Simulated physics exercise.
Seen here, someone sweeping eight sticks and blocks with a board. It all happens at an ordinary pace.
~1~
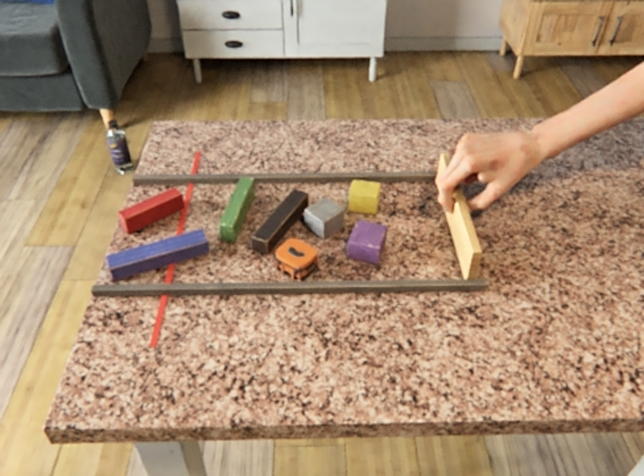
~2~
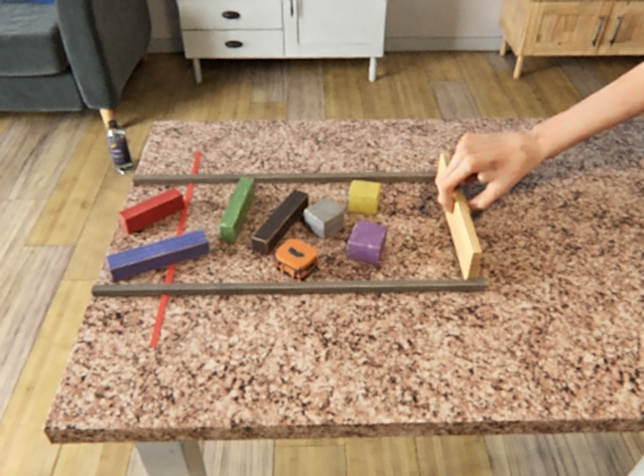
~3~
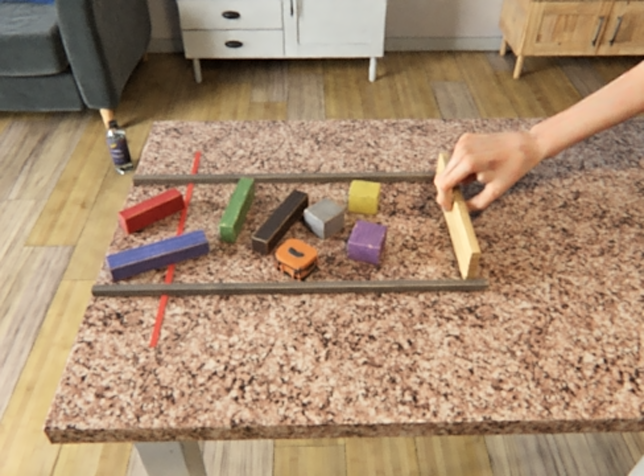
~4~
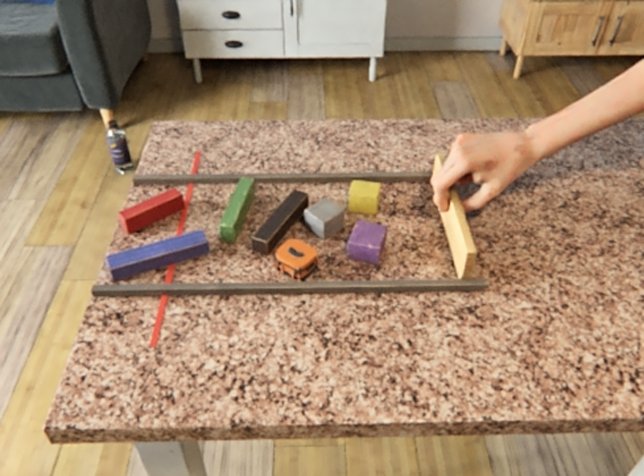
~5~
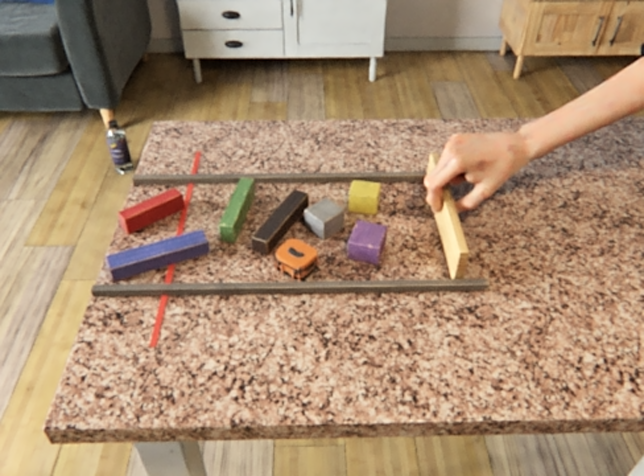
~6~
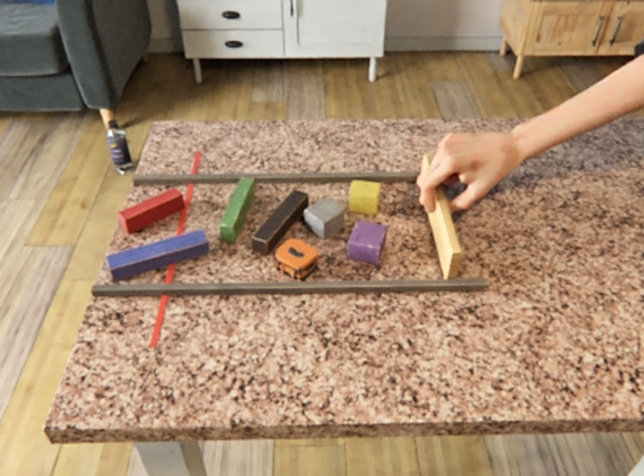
We see a hand holding a wooden board upright between two rails on a speckled countertop, first nearly still, then sliding it slightly left, while the colourful sticks and blocks near a red tape line stay in place, untouched.
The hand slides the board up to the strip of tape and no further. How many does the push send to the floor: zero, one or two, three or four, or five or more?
As it turns out, the number that fall off is one or two.
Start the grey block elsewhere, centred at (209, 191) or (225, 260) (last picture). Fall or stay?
In turn it drops off; survives.
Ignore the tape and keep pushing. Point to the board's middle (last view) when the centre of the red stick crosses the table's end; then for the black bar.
Its middle is around (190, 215) and around (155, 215).
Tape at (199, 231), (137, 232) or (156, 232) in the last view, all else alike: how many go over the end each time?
The counts: 0, 4 and 3.
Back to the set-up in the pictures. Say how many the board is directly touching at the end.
That makes 4.
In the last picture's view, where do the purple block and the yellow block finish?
First (157, 247), then (170, 201).
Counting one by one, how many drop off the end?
Fallen: 2.
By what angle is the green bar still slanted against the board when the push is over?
Near 0 degrees.
Soon after, none off yet; red stick at rest near (152, 210); blue bar at rest near (159, 254); green bar at rest near (238, 209).
At rest, the number that fall off is one or two; fallen, blue bar and red stick.
